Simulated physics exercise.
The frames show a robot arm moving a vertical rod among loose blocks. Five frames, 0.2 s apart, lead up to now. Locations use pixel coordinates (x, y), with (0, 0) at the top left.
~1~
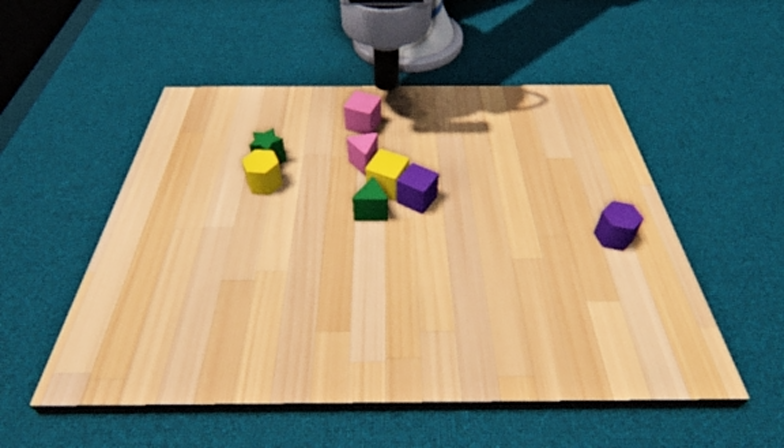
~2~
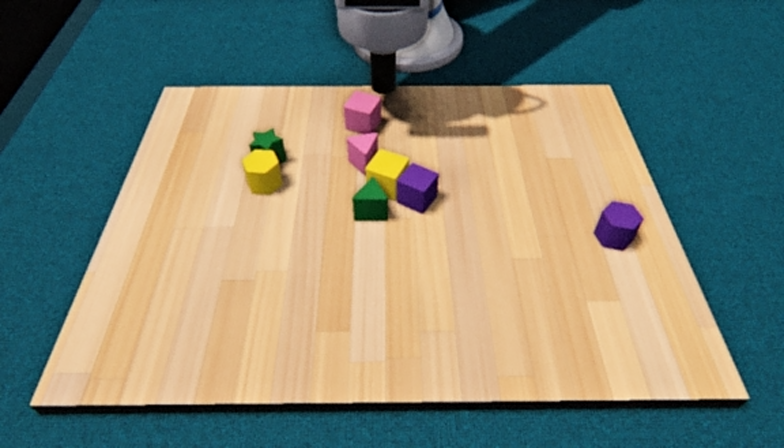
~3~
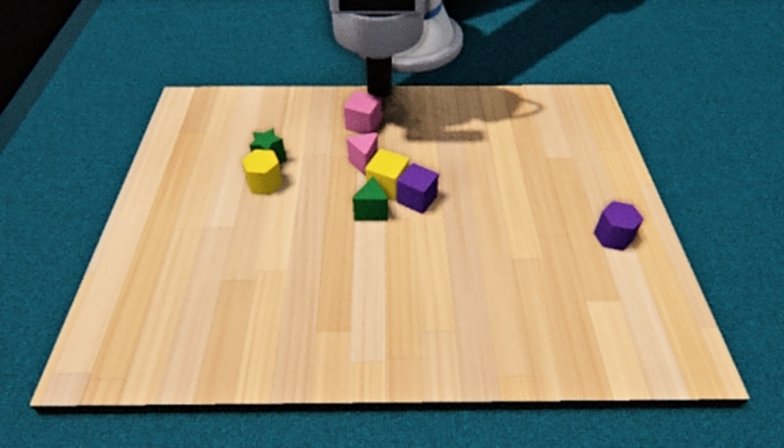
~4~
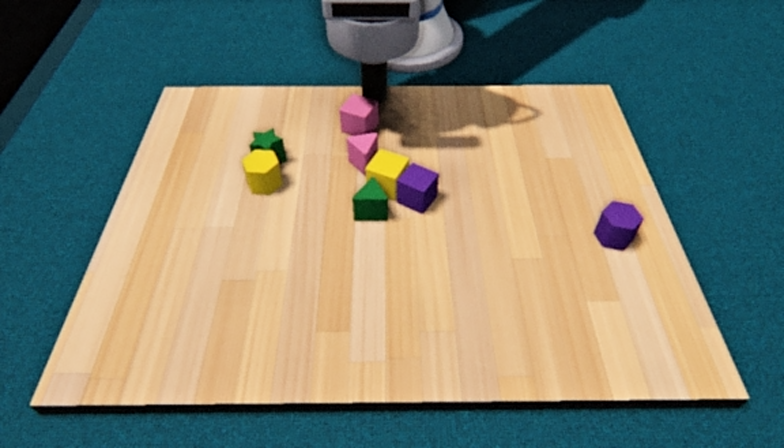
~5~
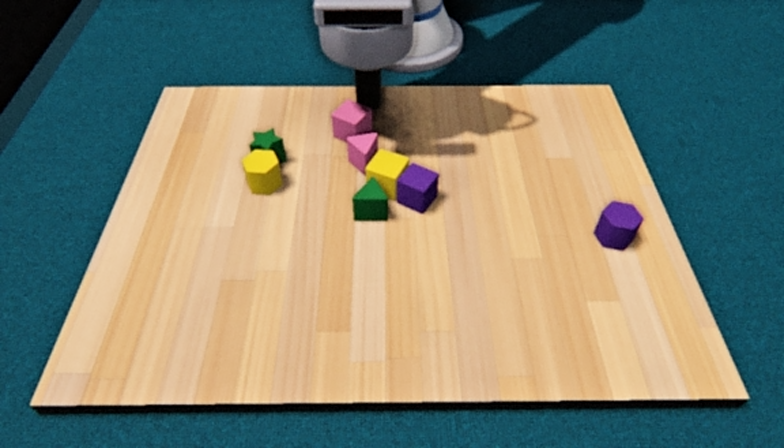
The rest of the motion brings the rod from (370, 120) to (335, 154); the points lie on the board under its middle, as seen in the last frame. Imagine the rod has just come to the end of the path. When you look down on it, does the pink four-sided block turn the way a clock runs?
Yes, it checks out.
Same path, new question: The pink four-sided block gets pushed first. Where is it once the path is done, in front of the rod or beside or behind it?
It is still there in front.
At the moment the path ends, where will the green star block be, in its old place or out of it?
That block stays in place.
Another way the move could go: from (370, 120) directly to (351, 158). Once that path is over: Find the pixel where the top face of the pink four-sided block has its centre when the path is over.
Around (319, 139).
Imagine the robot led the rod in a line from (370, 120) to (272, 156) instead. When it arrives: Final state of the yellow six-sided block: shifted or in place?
It is no longer where it was.
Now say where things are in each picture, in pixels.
In the first picture, lower end of the rod (387, 84), tops of blocks, green star block (265, 138), pink four-sided block (363, 101), pink triangular piece (363, 141).
In the second picture, rod (384, 87), blocks as before.
In the third picture, rod (380, 92), blocks as before.
In the fourth picture, rod (375, 97), pink four-sided block (359, 105).
In the fifth picture, rod (369, 104), green star block (265, 138), pink four-sided block (352, 111), pink triangular piece (363, 141).
What follows on the original path. Halfway along, rod (352, 120); pink four-sided block (331, 127).
At the end, rod (333, 137); green star block not moved; pink four-sided block (309, 144), turned 20° clockwise; pink triangular piece not moved.
